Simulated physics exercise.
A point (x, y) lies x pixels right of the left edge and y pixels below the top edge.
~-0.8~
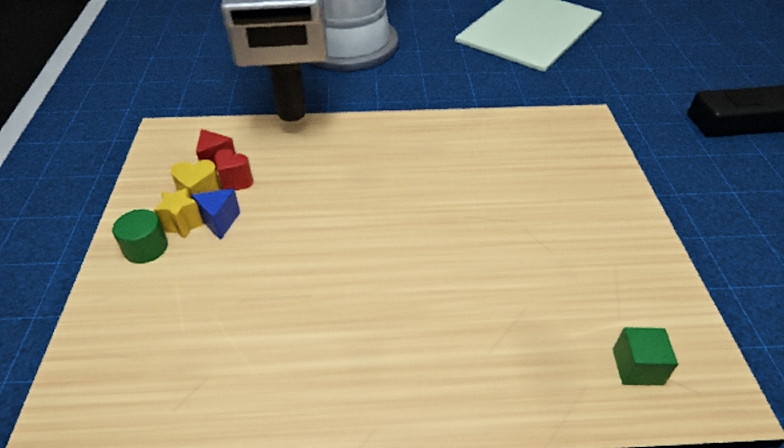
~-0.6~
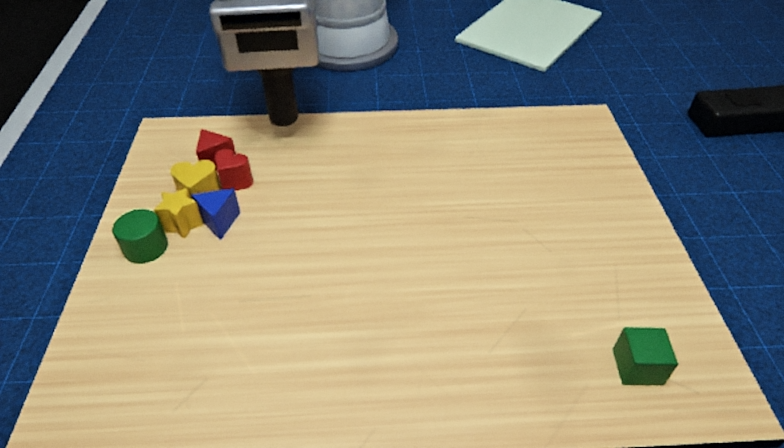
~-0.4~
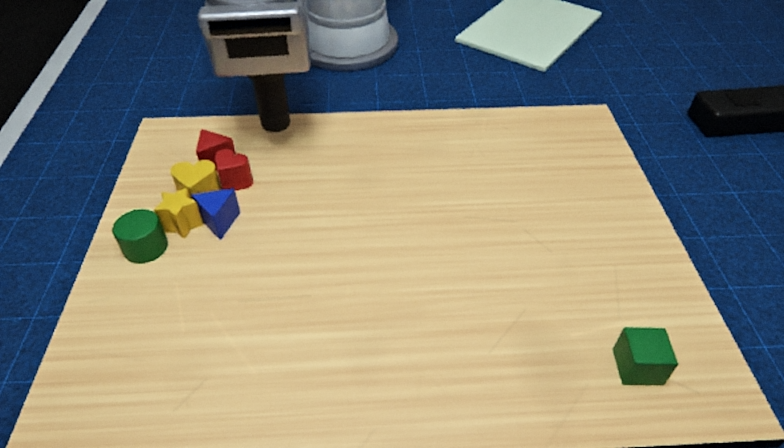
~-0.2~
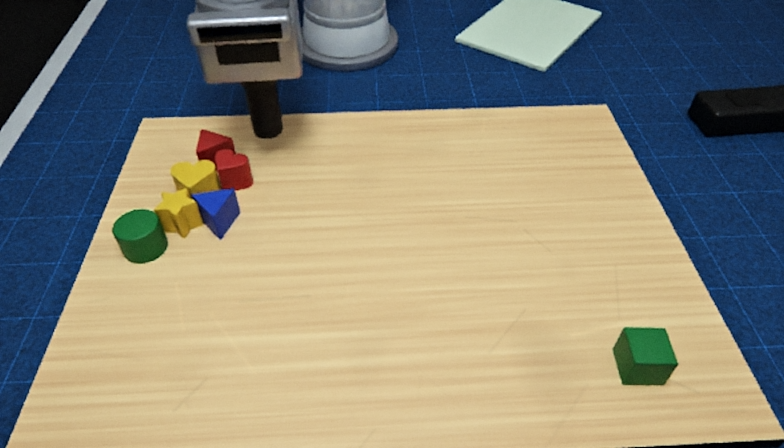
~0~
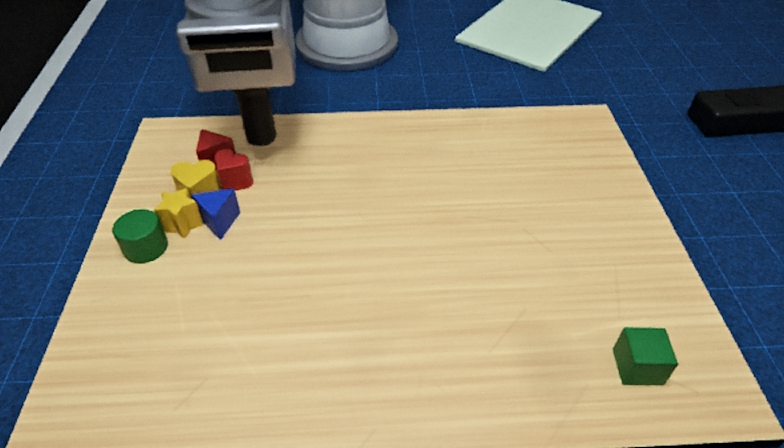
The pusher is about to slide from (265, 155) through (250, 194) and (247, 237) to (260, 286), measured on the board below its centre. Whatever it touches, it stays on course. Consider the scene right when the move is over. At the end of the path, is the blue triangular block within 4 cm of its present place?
Yes - that is the case.
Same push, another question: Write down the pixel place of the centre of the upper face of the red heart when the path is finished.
I'd expect the centre of its top face to be at (211, 182).
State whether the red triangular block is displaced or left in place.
At the end, its place is the same.
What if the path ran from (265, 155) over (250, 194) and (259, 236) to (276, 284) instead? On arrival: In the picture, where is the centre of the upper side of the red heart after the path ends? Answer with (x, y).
The red heart ends near (214, 180).
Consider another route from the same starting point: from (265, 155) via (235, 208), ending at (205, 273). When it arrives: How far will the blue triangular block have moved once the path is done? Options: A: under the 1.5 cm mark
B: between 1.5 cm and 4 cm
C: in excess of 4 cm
That would be C.
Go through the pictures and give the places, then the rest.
Pusher tip at (292, 114); block tops, yellow heart at (192, 171); red triangular block at (210, 139); blue triangular block at (213, 199); red heart at (229, 158), in the first picture.
Pusher at (284, 119); blocks unchanged, in the second picture.
Pusher at (276, 124); blocks unchanged, in the third picture.
Pusher at (269, 131); blocks unchanged, in the fourth picture.
Pusher at (262, 138); yellow heart at (192, 171); red triangular block at (210, 139); blue triangular block at (213, 199); red heart at (229, 158), in the fifth picture.
What follows on the original path. One third of the way, pusher at (245, 177); yellow heart at (186, 172); red heart at (216, 177), turned 40° clockwise.
Two thirds of the way, pusher at (242, 221); yellow heart at (185, 172); blue triangular block at (207, 216), turned 80° clockwise; red heart at (211, 182), turned 65° clockwise.
At the end, pusher at (255, 269); yellow heart at (185, 172); red triangular block in place; blue triangular block at (207, 216), turned 85° clockwise; red heart at (211, 182), turned 65° clockwise.
